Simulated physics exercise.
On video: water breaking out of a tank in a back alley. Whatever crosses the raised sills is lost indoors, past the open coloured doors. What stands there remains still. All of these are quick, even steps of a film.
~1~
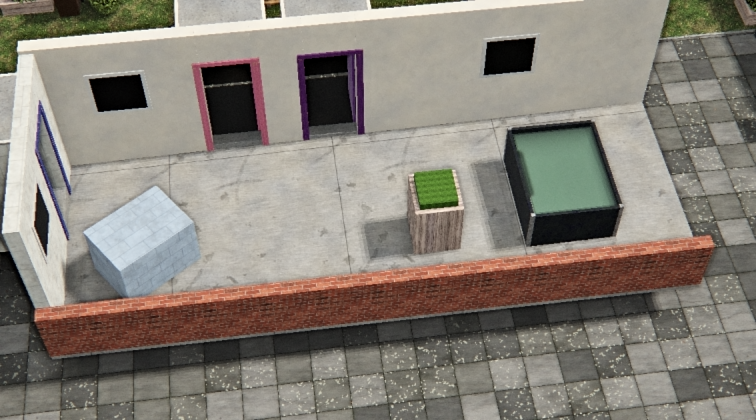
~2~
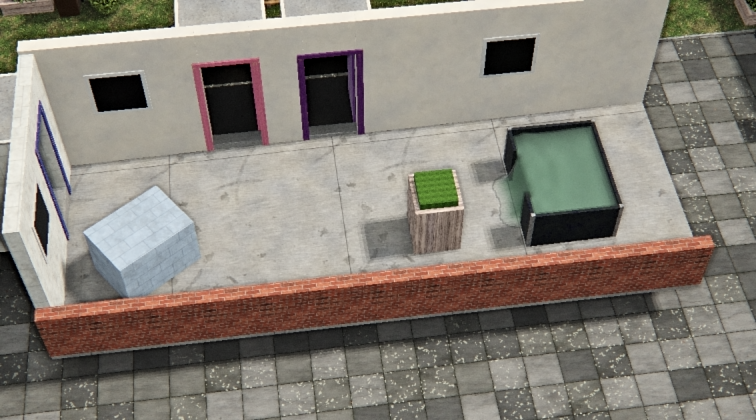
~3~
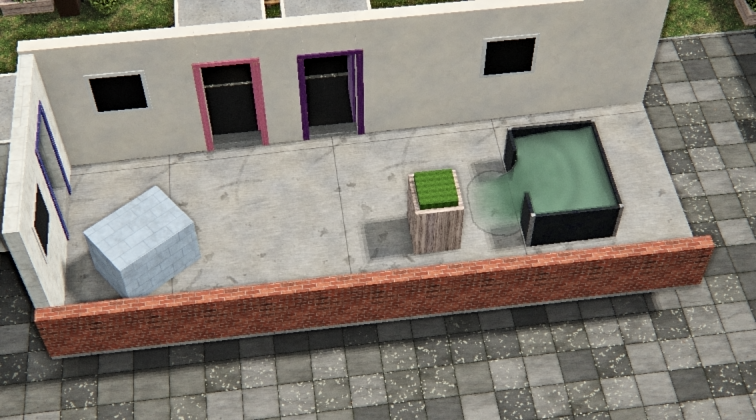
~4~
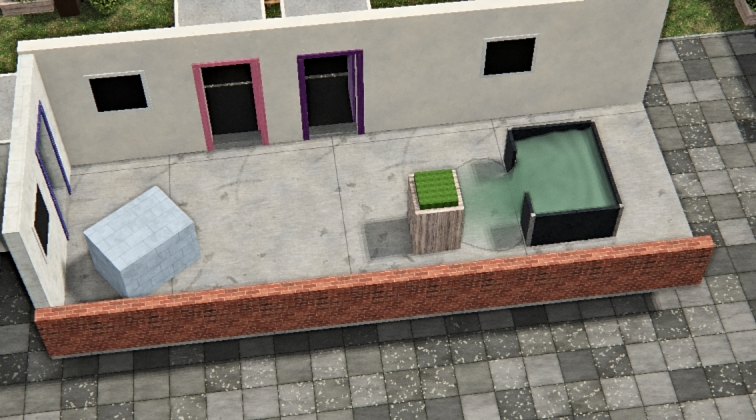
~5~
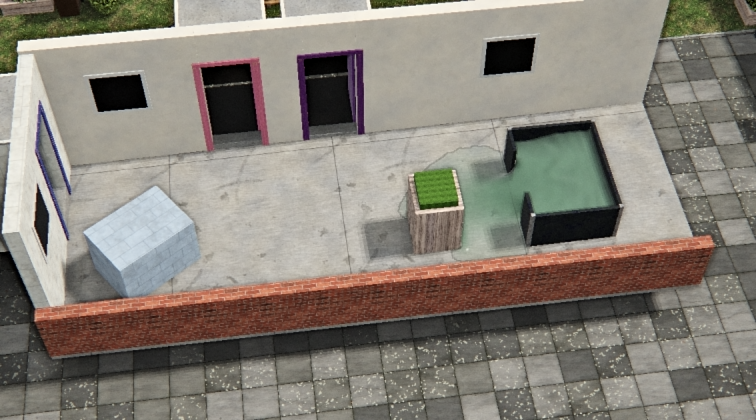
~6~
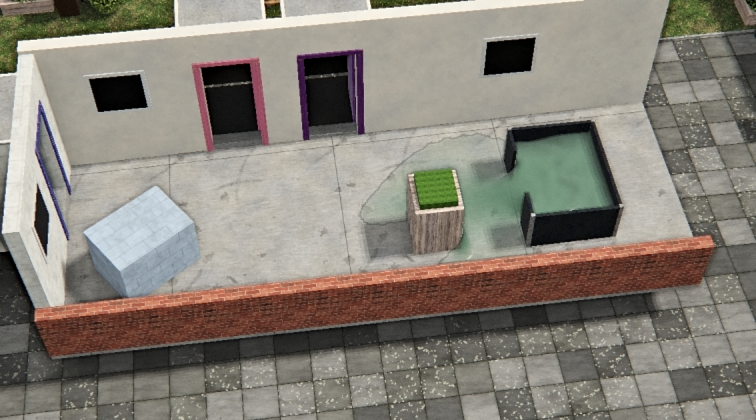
In a walled back alley, green water pours from a dark tank's left side and spreads leftward around a grass-topped wooden box.
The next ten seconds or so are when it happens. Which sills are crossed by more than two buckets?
Outcome: The pink door will not top two buckets; the purple door will top two buckets; the blue door will not top two buckets.
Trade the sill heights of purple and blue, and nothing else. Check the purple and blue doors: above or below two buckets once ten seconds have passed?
Looks like the purple doesn't reach that amount while the blue surpasses that amount.
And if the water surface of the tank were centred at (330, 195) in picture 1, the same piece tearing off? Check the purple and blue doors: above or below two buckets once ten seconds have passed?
Briefly, the purple door gets little enough and the blue door gets little enough.
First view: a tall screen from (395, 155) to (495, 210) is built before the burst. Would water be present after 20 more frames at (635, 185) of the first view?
At that spot: Untouched.
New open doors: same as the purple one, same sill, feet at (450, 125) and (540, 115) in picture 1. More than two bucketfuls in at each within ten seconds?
Well, one comes out lower, the other comes out lower.
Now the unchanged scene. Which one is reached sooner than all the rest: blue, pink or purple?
Result: The door marked purple.
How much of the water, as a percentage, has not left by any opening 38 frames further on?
Roughly 92 per cent.
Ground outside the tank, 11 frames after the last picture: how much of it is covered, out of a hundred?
I'd put it at roughly 55 per cent.
A moment on, water covers 30 % of the floor; the pink door not reached, the purple door wet at the sill, nothing in, the blue door not reached.
Next, water covers 55 % of the floor; the pink door wet at the sill, nothing in, the purple door under two buckets in, the blue door not reached.
Then, water covers 75 % of the floor; the pink door wet at the sill, nothing in, the purple door over two buckets in, the blue door wet at the sill, nothing in.
Later, water covers 85 % of the floor; the pink door wet at the sill, nothing in, the purple door over two buckets in, the blue door wet at the sill, nothing in.
In the end, water covers 75 % of the floor; the pink door wet at the sill, nothing in, the purple door over two buckets in, the blue door wet at the sill, nothing in.
